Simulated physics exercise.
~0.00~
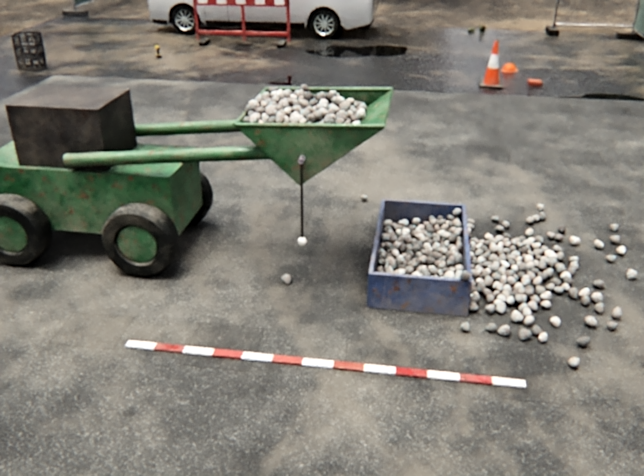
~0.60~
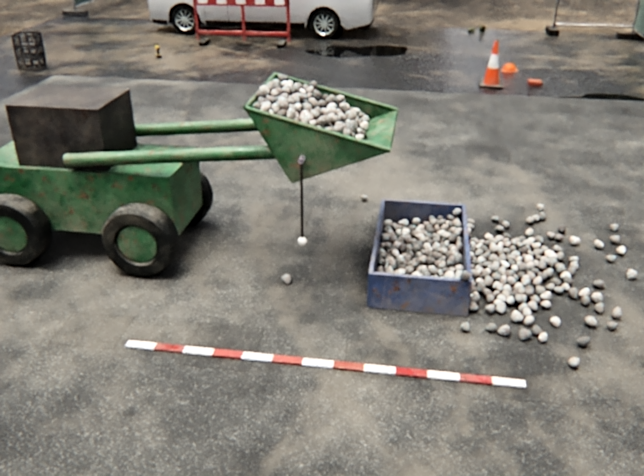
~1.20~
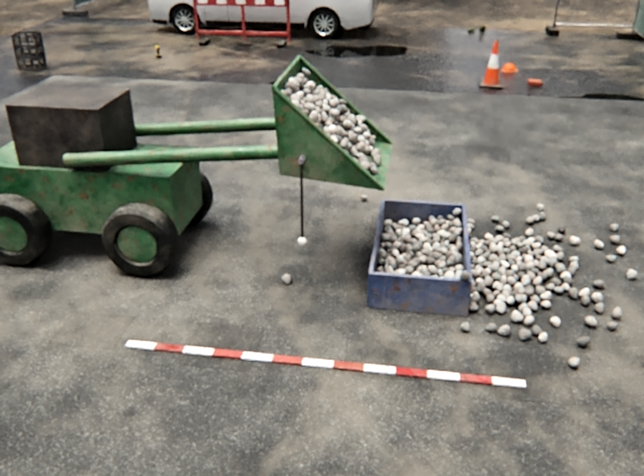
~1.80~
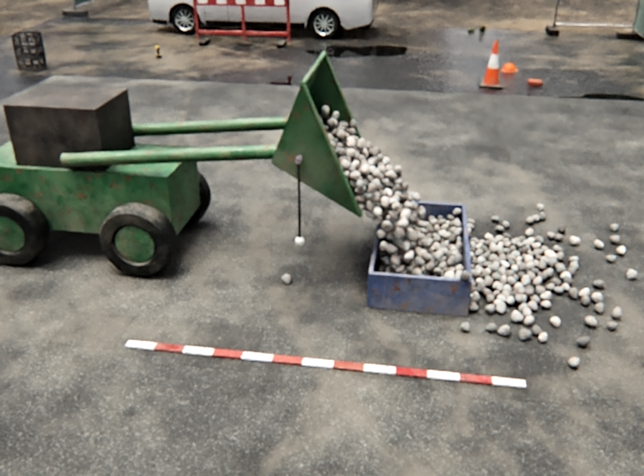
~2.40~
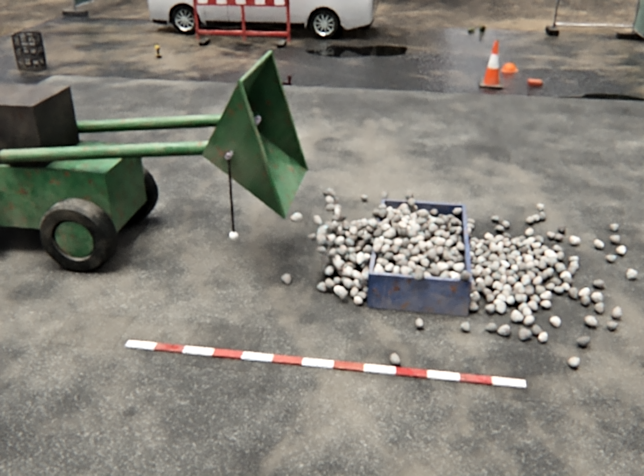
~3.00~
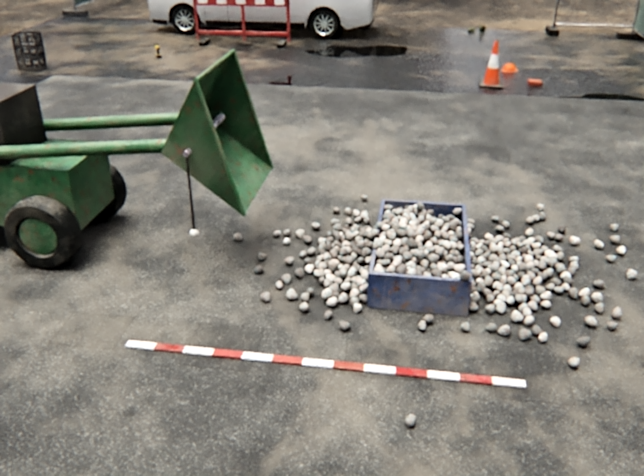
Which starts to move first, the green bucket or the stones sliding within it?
The green bucket starts to tip first, and the stones begin to slide only after it has tilted further.
